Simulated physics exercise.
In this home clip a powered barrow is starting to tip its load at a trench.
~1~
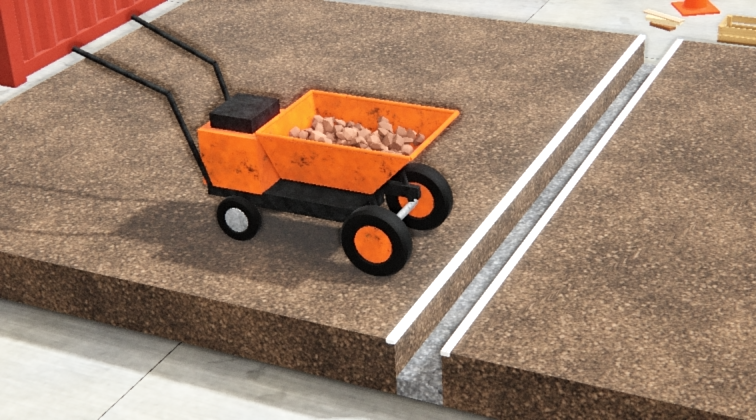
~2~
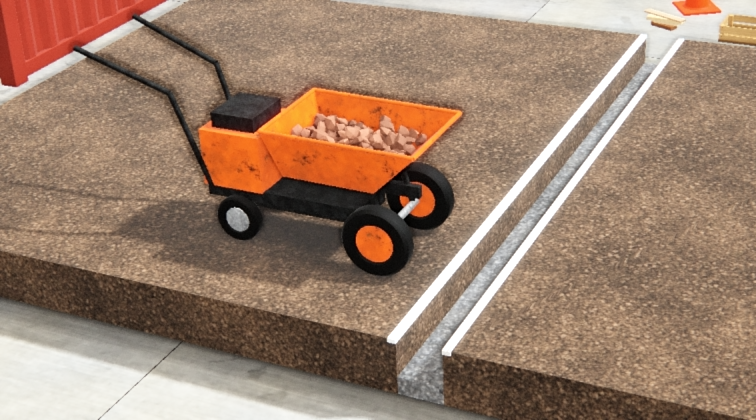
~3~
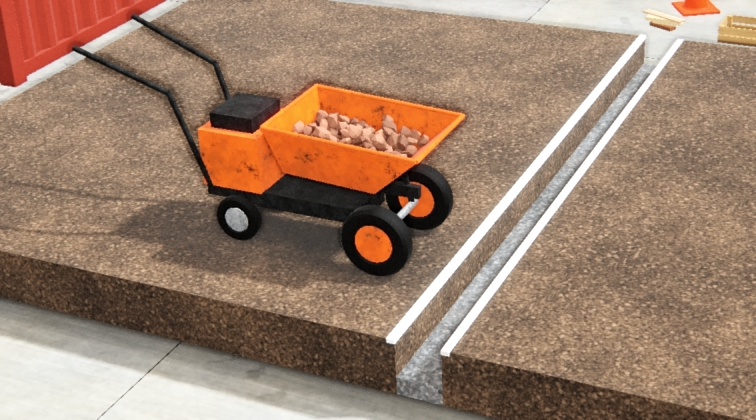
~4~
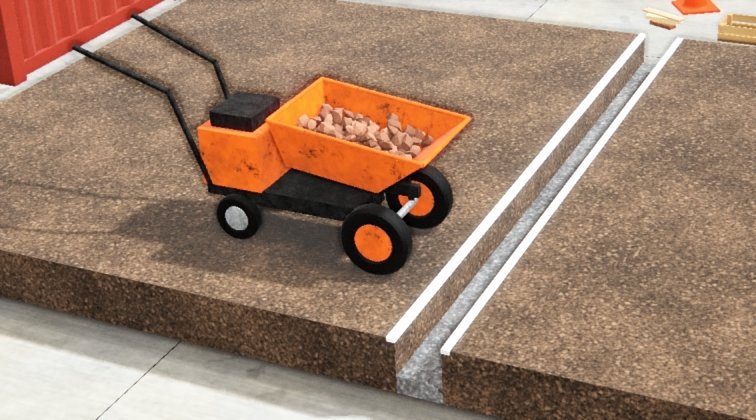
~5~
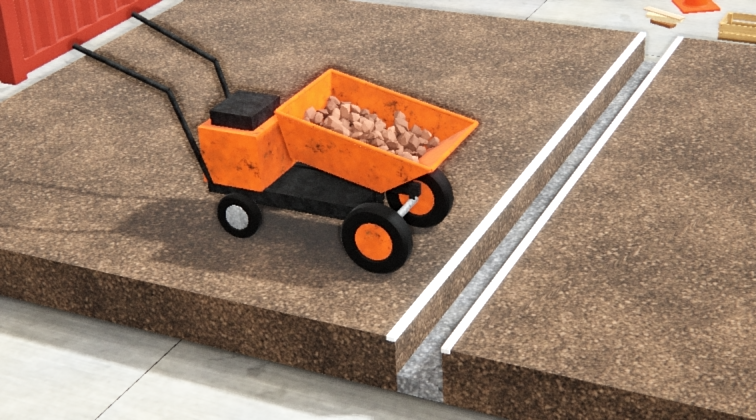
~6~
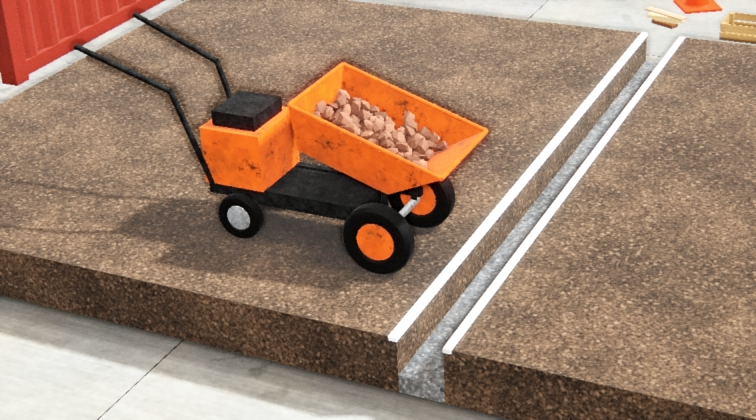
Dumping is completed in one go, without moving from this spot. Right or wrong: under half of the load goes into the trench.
Right.
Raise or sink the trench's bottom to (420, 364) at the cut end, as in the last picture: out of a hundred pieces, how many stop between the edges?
The share comes out near 10 percent.
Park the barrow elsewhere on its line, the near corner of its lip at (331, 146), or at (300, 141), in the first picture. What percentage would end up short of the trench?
In order: About 30 % and 60 %.
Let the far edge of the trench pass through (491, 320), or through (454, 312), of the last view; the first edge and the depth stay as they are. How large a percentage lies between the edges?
Well, it'd be something like 60 per cent the first time and 0 per cent the second.
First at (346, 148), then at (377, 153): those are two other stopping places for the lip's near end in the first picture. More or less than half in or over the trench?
Okay, first it's the bigger portion, and then it's the bigger portion.
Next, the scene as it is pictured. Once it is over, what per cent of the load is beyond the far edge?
That share is about 80 percent.
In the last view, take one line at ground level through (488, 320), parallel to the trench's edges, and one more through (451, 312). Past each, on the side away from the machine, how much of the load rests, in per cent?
Around 60 in a hundred for the first, 80 in a hundred for the second.
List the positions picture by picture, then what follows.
In the first picture, lip of the skip near (410, 159), level; top of the load near (342, 136), lumps of rubble; first edge of the trench near (417, 307); far edge near (470, 318), the trench under half as wide as the skip, and about as deep as wide.
In the second picture, lip of the skip near (413, 159), level; top of the load near (344, 135).
In the third picture, lip of the skip near (416, 162), tipped barely; top of the load near (349, 130).
In the fourth picture, lip of the skip near (422, 165), tipped a little; top of the load near (335, 130).
In the fifth picture, lip of the skip near (431, 170), tipped a little; top of the load near (342, 125).
In the sixth picture, lip of the skip near (441, 179), tipped clearly; top of the load near (341, 117); first edge of the trench near (419, 305); far edge near (472, 316).
Shortly afterwards, skip tipped steeply; the whole lot in the skip.
Next, skip tipped right over; the bulk in the skip; only a few in or heaped over the trench; near a quarter beyond it.
Some moments later, skip tipped right over; near a quarter in the skip; only a few in or heaped over the trench; the bulk beyond it.
In the end, skip tipped right over; near a quarter in the skip; a little in or heaped over the trench; the bulk beyond it.
